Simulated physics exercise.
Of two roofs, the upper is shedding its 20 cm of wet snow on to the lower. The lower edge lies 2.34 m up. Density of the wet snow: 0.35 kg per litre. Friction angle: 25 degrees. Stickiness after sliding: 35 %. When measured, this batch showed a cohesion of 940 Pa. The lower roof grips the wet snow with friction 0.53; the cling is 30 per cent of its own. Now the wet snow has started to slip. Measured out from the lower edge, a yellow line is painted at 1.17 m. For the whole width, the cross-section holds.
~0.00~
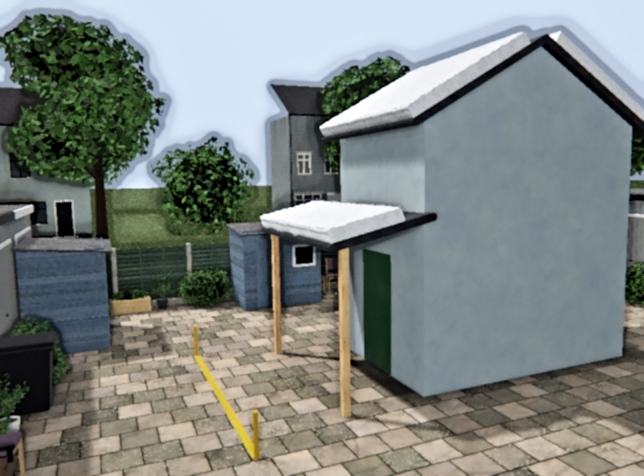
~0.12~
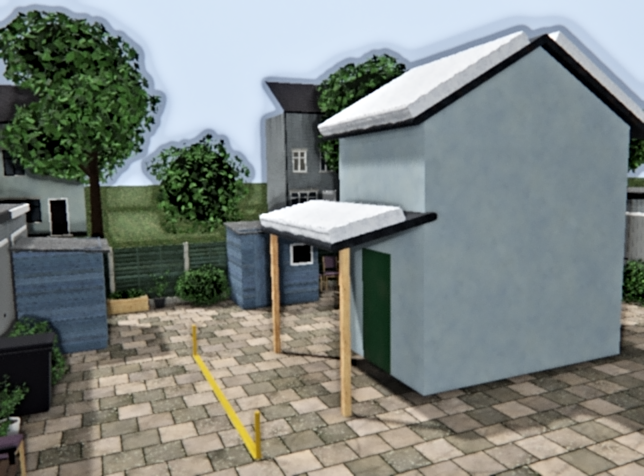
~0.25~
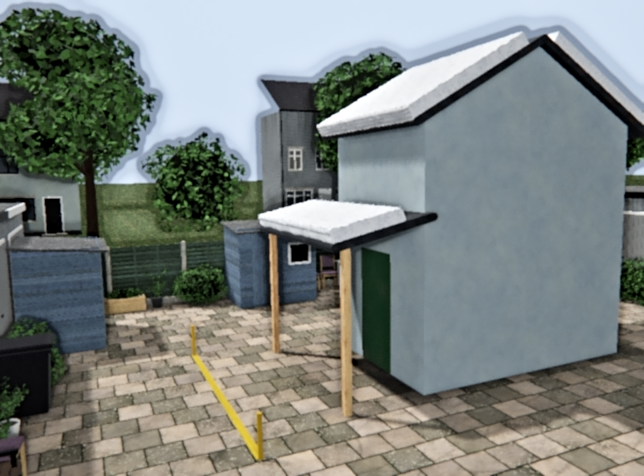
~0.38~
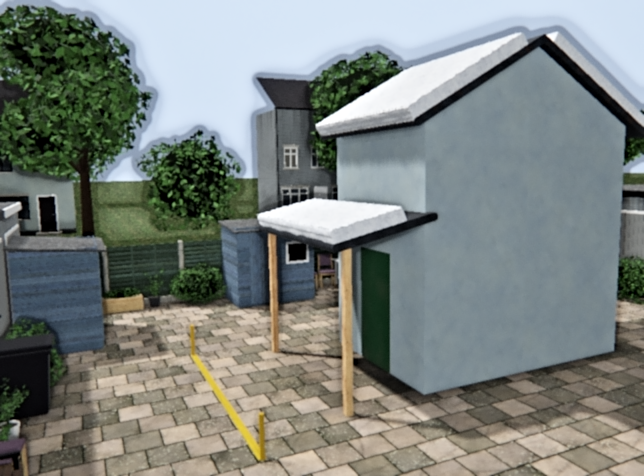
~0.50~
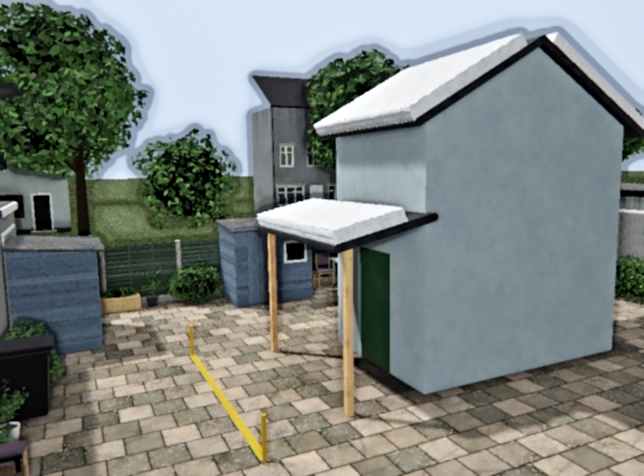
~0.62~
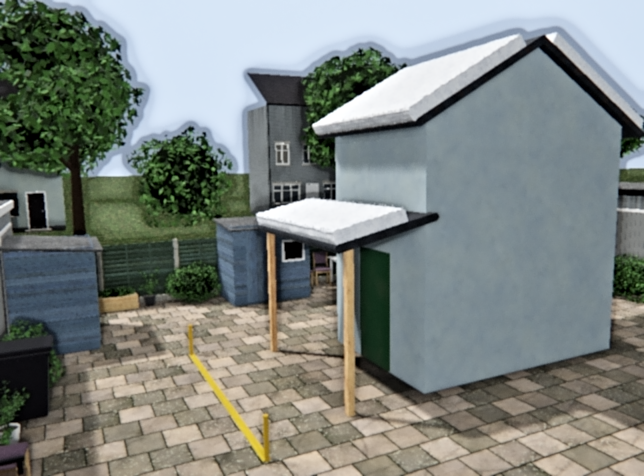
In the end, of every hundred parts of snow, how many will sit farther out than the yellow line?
Near 11 out of 100.
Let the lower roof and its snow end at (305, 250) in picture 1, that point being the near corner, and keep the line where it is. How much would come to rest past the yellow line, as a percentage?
Estimate: Approx. 5 %.
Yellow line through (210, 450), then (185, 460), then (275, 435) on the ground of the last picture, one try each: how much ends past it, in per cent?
Roughly 1 %, then 0 %, then 18 %.
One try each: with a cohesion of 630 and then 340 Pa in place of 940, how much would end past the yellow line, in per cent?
Result: 25 % for the first case, 35 % for the second.
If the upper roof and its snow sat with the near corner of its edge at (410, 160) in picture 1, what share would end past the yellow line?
Roughly 0 per cent.
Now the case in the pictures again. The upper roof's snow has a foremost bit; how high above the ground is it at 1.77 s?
About 2.8 m.
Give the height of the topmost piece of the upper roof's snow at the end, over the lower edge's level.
0.6 m or so.
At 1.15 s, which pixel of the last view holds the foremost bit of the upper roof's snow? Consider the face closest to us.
It lies at around (396, 142) in the last picture.
By 1.15 s, none is below the lower edge and 0 % is past the line.
By 1.77 s, none is below the lower edge and 0 % is past the line.
By 2.38 s, none is below the lower edge and 0 % is past the line.
By 3.00 s, none is below the lower edge and 0 % is past the line.
By 4.70 s, at the end, 50 % is below the lower edge and 11 % is past the line.
